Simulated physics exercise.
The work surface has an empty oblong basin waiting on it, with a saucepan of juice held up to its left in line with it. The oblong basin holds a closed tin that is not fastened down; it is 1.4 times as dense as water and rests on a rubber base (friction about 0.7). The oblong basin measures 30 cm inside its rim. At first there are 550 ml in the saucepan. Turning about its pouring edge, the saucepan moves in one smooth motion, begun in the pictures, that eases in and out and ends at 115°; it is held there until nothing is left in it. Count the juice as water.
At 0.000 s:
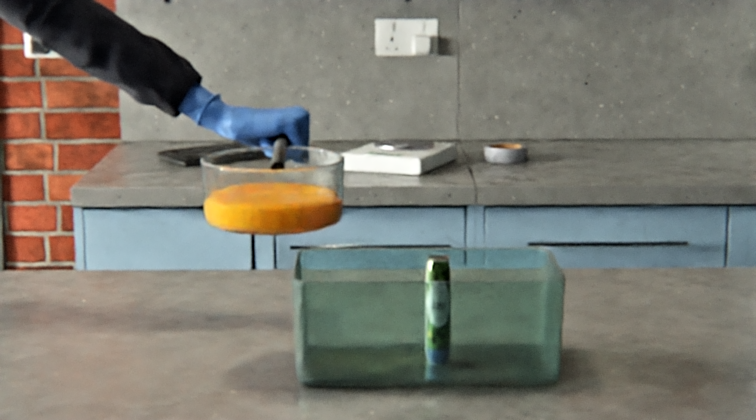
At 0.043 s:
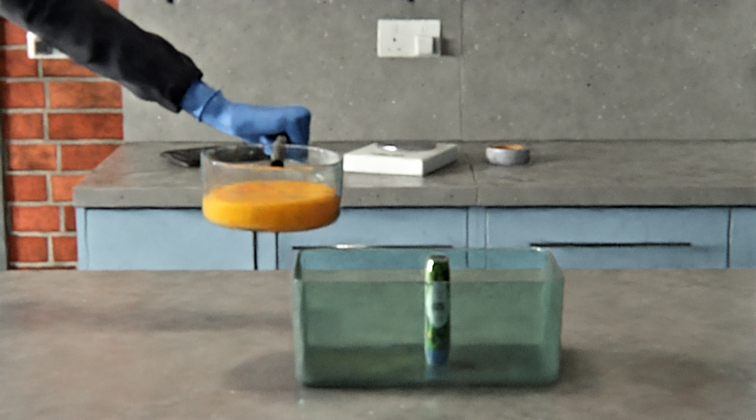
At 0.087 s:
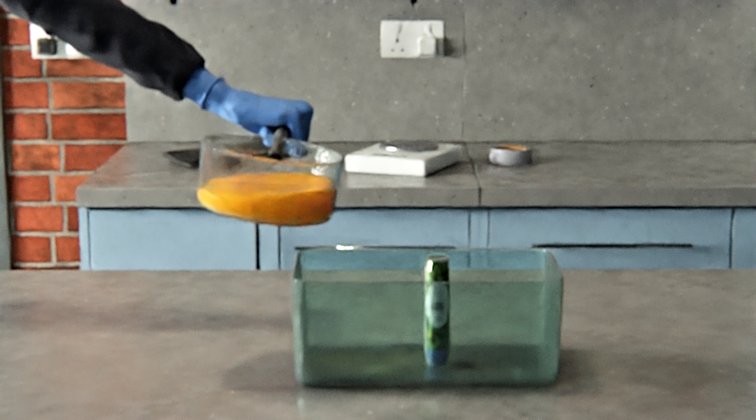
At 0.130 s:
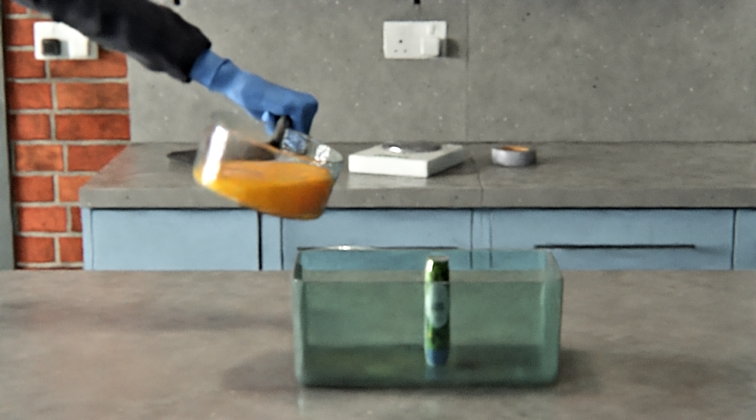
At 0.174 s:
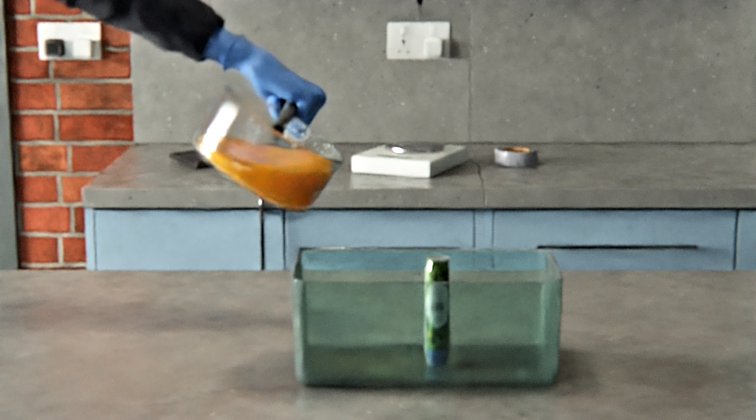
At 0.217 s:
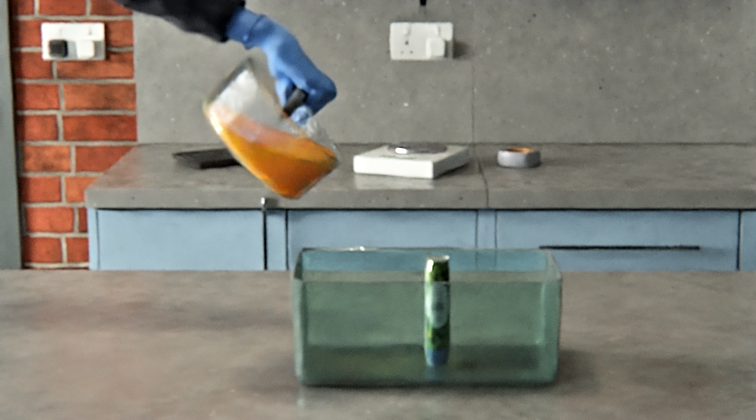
In a kitchen with grey counters, pale blue cupboards and a red brick strip at left, the view is from the front, level with the worktop, drifting very slightly. A blue-gloved hand in a dark sleeve holds a clear saucepan of orange juice above and left of a greenish oblong basin containing an upright green tin. The hand steadily tilts the saucepan rightward, and the juice shifts inside.
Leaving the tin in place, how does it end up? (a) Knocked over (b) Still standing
The answer is a.
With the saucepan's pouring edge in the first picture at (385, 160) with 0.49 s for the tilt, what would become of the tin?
After that, the tin stays vertical.
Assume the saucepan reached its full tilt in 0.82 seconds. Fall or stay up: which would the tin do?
Tips over.
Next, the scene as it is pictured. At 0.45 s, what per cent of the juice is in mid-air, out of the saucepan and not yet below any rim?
Estimate: About 68 % of all of it.
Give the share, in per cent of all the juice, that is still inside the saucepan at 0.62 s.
2 per cent or so.
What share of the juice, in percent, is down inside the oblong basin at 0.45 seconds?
Fraction in basin: Approx. 2%.
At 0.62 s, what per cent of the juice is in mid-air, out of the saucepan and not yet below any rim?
I'd put it at about 12 per cent of the liquid.
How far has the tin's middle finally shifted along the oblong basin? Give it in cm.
In the end the tin's centre has shifted about 7.0 centimetres.
After 0.45 s the tilt is 113° and 29 per cent is still to pour; the tin stands where it began.
After 0.62 s the tilt is 115° and 2 per cent is still to pour; the tin stands where it began.
After 0.80 s the tilt is 115° and 0 per cent is still to pour; the tin leans 14°.
After 0.99 s the tilt is 115° and 0 per cent is still to pour; the tin leans 57°.
In the end the tin lies on its side.
